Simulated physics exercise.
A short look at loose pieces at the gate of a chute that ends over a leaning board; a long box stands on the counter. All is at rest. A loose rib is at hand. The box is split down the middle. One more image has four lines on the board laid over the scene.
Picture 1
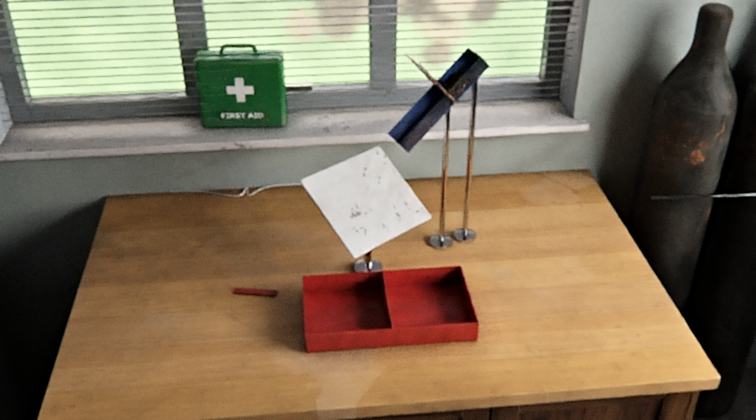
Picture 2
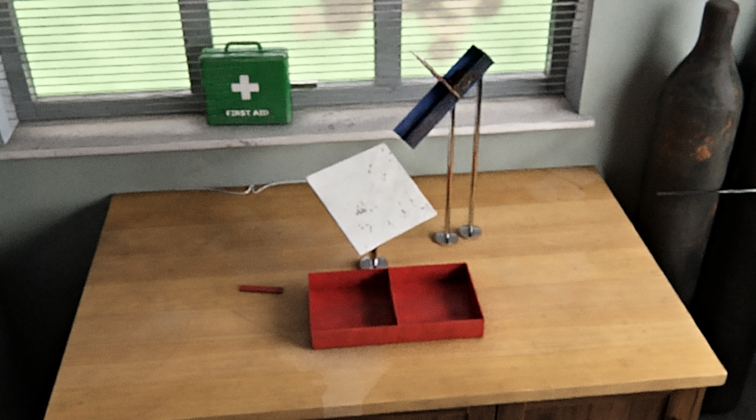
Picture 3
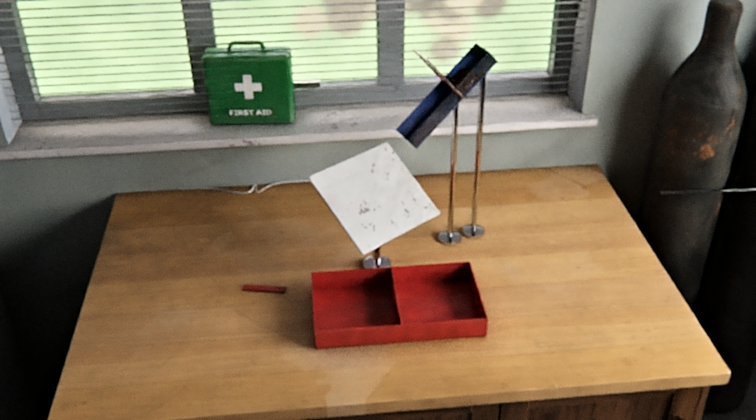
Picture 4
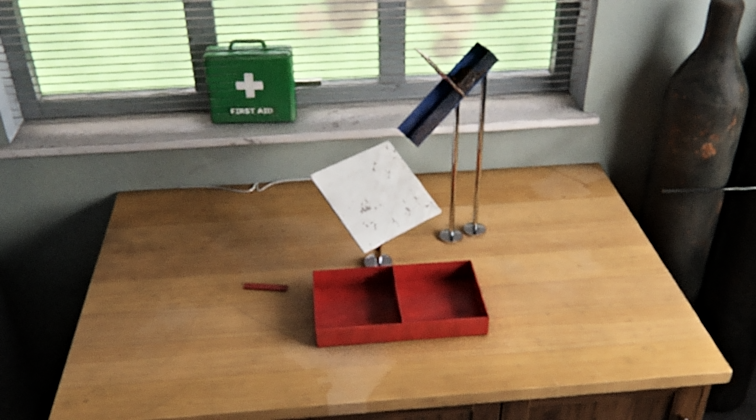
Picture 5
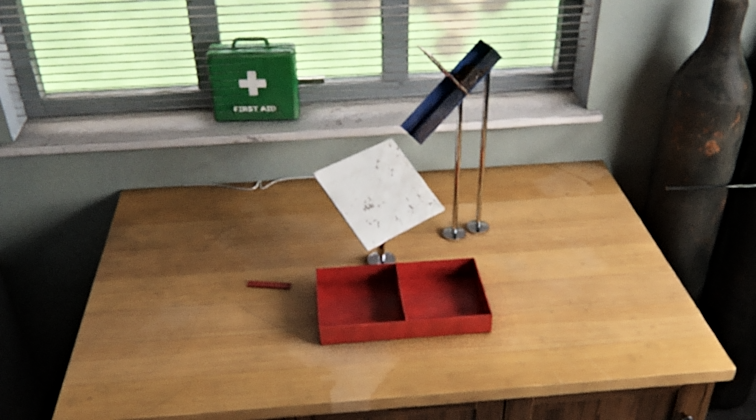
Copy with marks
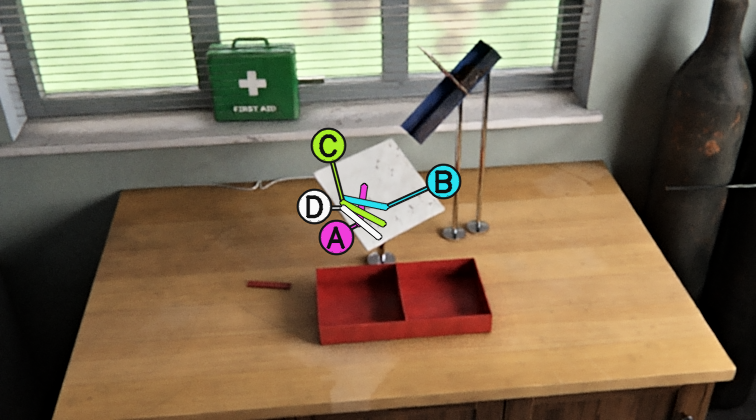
Nothing moves on the wooden counter, where a blue chute stands above a tilted white board and a split red box.
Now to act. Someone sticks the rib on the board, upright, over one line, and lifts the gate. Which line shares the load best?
A works best here.
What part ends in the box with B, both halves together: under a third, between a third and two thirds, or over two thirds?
It is over two thirds.
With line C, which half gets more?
More lands on the right.
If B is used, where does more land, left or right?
Right.
On the marked copy, line A from (364, 186) to (359, 223); line B from (343, 198) to (385, 207); line C from (343, 202) to (383, 223); line D from (343, 207) to (378, 236).
For line A, of what is caught, close to half in the left half, close to half in the right.
For line B, of what is caught, a small share in the left half, all but a few in the right.
For line C, of what is caught, a small share in the left half, all but a few in the right.
For line D, of what is caught, a small share in the left half, the bulk in the right.
